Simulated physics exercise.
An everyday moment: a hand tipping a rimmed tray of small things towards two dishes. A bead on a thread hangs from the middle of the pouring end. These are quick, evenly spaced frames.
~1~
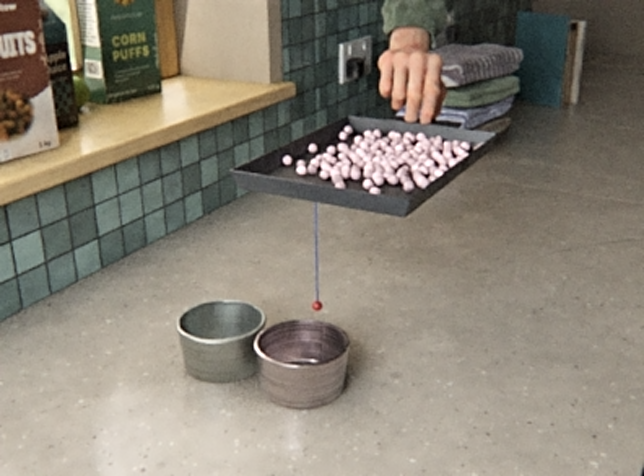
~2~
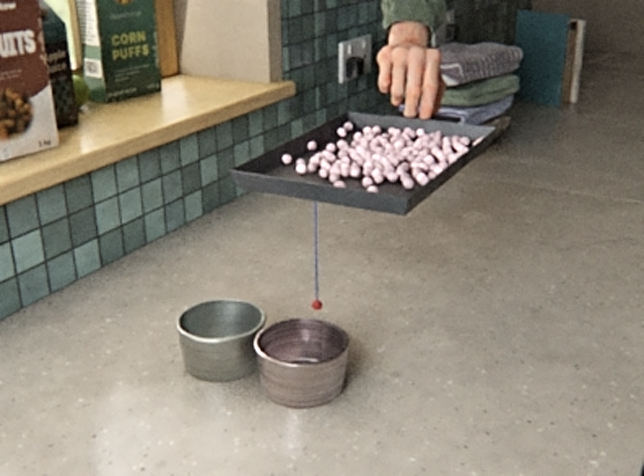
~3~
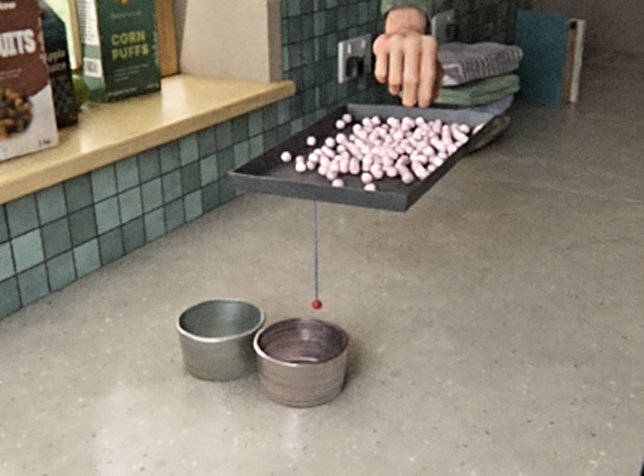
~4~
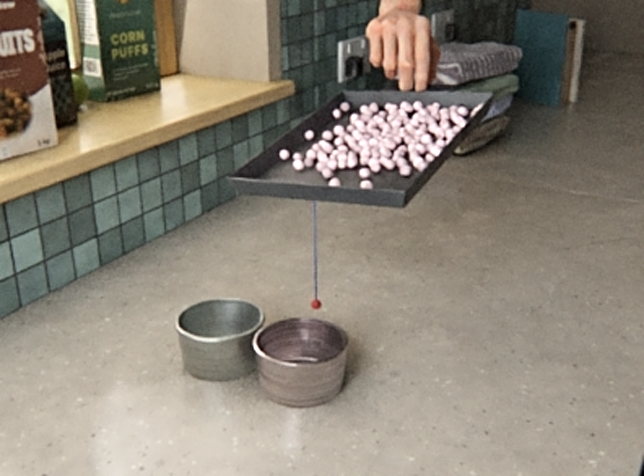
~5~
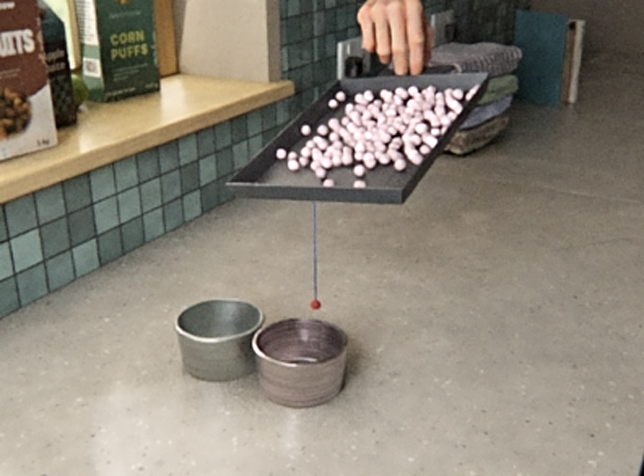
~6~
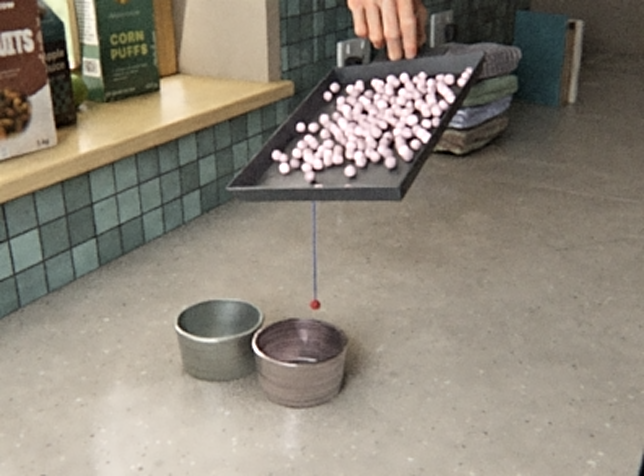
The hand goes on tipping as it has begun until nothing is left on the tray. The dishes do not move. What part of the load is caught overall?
Together they catch over half.
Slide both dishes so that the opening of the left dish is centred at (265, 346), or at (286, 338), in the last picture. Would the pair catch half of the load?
First less than half, then under half.
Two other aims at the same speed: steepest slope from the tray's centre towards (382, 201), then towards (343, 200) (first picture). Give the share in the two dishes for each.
Near 0 % and 30 %.
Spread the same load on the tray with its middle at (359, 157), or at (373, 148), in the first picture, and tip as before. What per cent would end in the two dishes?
The first gives 70 %, the second 70 %.
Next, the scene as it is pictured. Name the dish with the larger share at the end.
Fuller: Left.
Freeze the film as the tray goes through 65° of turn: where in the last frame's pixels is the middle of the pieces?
At about (244, 212).
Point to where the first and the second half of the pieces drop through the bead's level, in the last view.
The first part at (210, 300); the rest at (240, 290).
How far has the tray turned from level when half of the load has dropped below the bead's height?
At about 75°.
Just after the last frame, tray tipped steeply; roughly half on the tray; just a few in the right dish; about a tenth in the left dish; just a few outside both; roughly a quarter in the air.
A moment on, tray tipped past a quarter turn; just a few on the tray; just a few in the right dish; roughly two thirds in the left dish; roughly a quarter outside both; about a tenth in the air.
Further on, tray tipped past a quarter turn; just a few in the right dish; roughly two thirds in the left dish; roughly a third outside both.
When it is over, tray tipped past a quarter turn; just a few in the right dish; roughly two thirds in the left dish; roughly a third outside both.
